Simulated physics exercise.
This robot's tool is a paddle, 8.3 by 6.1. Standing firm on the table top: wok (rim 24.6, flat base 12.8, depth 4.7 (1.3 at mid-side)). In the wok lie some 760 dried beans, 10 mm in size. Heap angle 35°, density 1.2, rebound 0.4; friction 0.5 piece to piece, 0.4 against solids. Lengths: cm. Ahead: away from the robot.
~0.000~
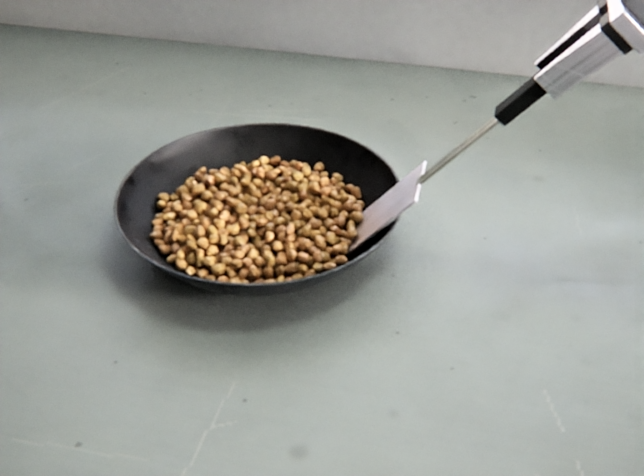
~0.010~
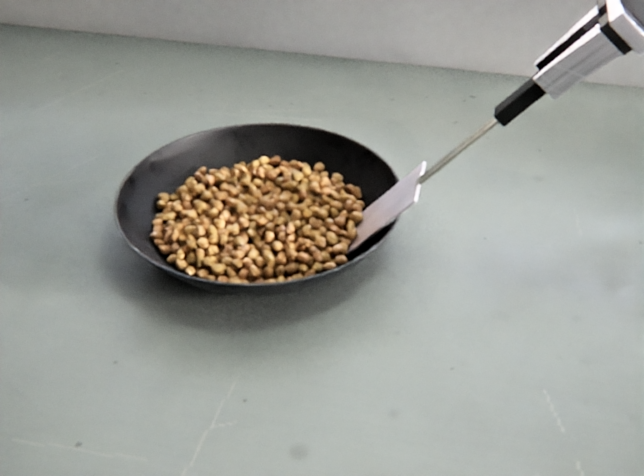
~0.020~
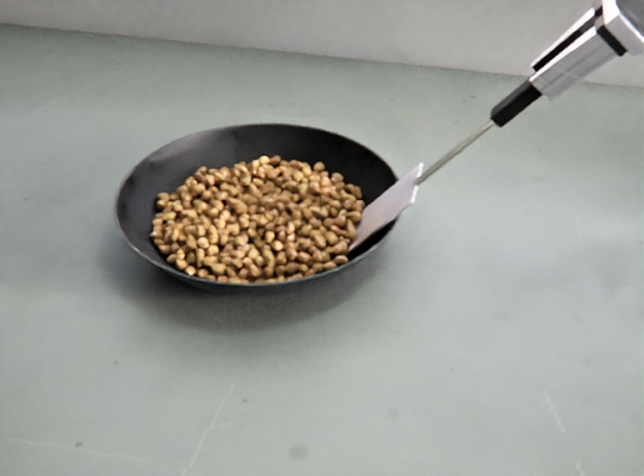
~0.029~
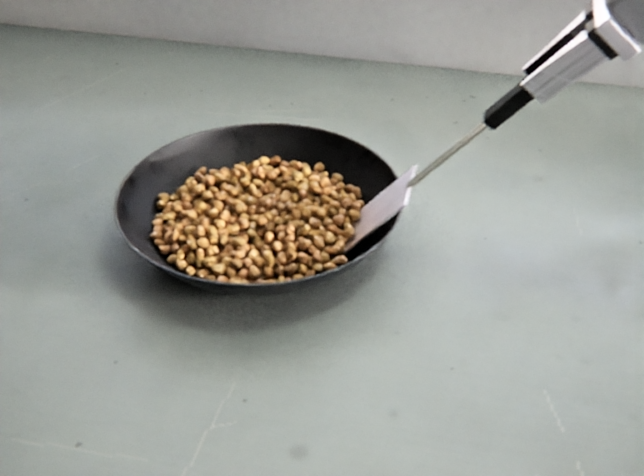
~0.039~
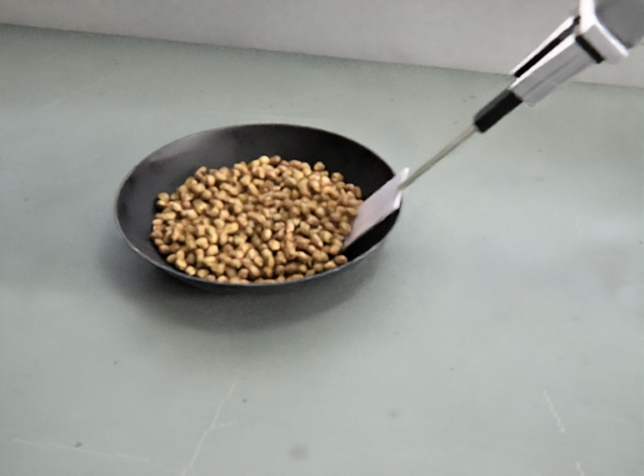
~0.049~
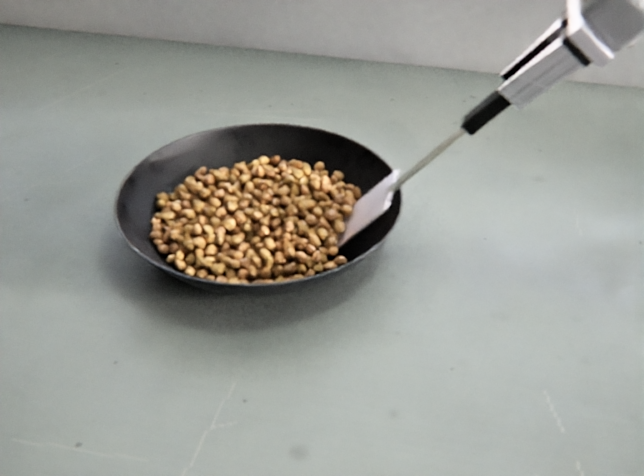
A black wok heaped with brown and tan dried beans sits left of centre on a grey-green table, seen from slightly above, with a pale wall behind. A silver and black robot arm reaches in from the upper right, its flat pale paddle resting inside the wok's right rim. The paddle slides slightly left and down against the beans, which barely shift, while the view stays still.
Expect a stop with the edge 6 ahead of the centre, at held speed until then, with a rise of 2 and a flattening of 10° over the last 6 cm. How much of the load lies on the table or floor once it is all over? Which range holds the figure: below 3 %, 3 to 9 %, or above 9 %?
The figure lies within 3 to 9 %.
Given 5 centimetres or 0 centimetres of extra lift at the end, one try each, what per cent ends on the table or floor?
10 and 5 %.
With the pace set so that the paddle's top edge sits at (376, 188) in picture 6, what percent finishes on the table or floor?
About 20 percent.
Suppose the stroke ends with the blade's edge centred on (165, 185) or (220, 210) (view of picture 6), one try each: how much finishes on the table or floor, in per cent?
25 % and 0 %.
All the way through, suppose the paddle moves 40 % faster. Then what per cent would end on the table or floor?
Then around 15 percent would finish on the table or floor.
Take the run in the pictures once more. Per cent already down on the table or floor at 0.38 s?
Share at that moment: About 4 %.
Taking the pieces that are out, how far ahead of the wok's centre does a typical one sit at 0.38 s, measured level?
It sits close to 14 cm ahead of the middle.
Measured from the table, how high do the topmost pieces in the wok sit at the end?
It reaches about 6.5 cm.
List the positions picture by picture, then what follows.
In the first frame, paddle top edge at (421, 180), sloping 50°; upper third of the load around (261, 212), from x 155 to 360, top at y 160; 758 in the wok.
In the second frame, paddle top edge at (421, 181), sloping 50°; upper third of the load around (261, 212), from x 155 to 360, top at y 160.
In the third frame, paddle top edge at (418, 182), sloping 50°; upper third of the load around (261, 212), from x 155 to 360, top at y 160.
In the fourth frame, paddle top edge at (411, 184), sloping 50°; upper third of the load around (262, 213), from x 155 to 360, top at y 160.
In the fifth frame, paddle top edge at (402, 187), sloping 50°; upper third of the load around (266, 213), from x 155 to 360, top at y 160.
In the sixth frame, paddle top edge at (392, 189), sloping 50°; upper third of the load around (264, 211), from x 155 to 360, top at y 160; 758 in the wok.
By 0.10 s, sloping 50°, highest piece 7 above the table; 758 in the wok.
By 0.15 s, sloping 46°, highest piece 8 above the table; 757 in the wok, 1 on the blade or in flight.
By 0.38 s, sloping 40°, highest piece 6 above the table; 716 in the wok, 34 on the table or floor, 8 on the blade or in flight.
By 1.43 s, sloping 40°, highest piece 6 above the table; 713 in the wok, 45 on the table or floor.
Final count, 713 in the wok, 45 on the table or floor. That is 6 % on the table or floor.
